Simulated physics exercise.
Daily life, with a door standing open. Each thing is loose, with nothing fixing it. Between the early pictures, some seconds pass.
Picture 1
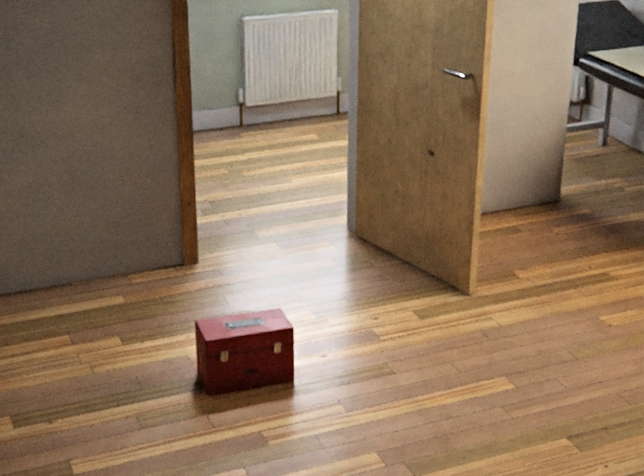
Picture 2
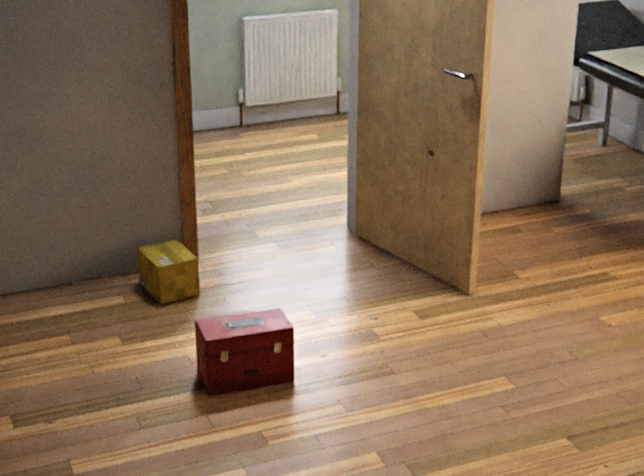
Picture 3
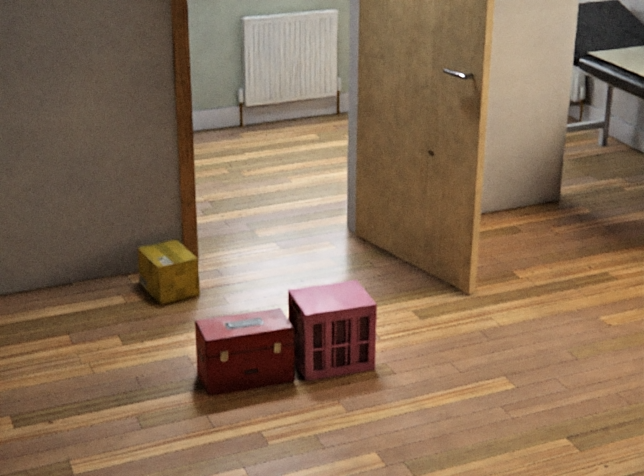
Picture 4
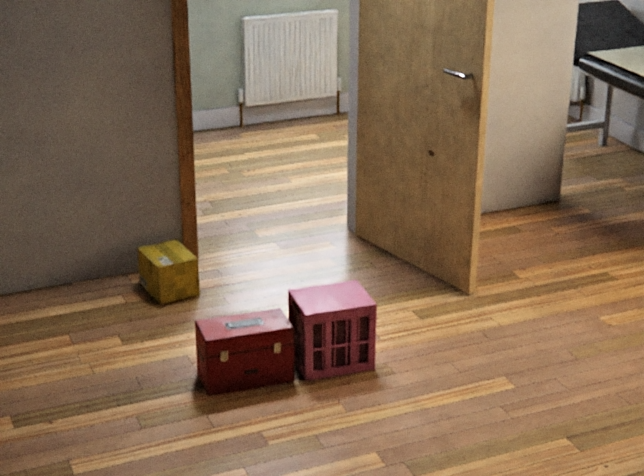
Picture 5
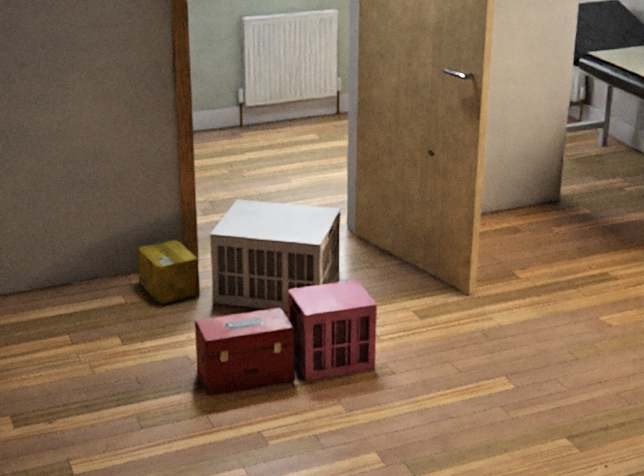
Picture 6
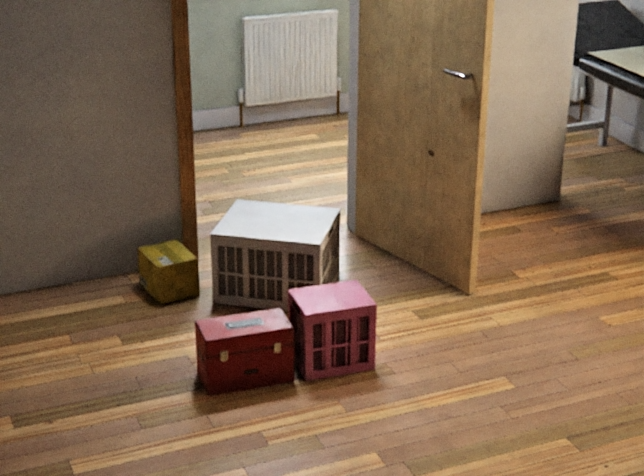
In this clip, a red toolbox sits on a wooden floor near a wide-open, still door; a yellow parcel appears to its left, then a pink crate beside it on the right, and finally a white chest behind them.
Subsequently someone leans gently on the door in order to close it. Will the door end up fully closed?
Result: Still open.
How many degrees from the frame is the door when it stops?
Close to 50 degrees, I'd say.
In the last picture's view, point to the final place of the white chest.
Looks like it settles somewhere around (252, 253).
Then, 0.70 s past the last view, door at 77°.
Then, 1.10 s past the last view, door at 51°; white chest displaced a little near (262, 254).
Finally, door at 48°; all 4 still in place. Final places as the last picture's camera would see them, white chest near (252, 253).
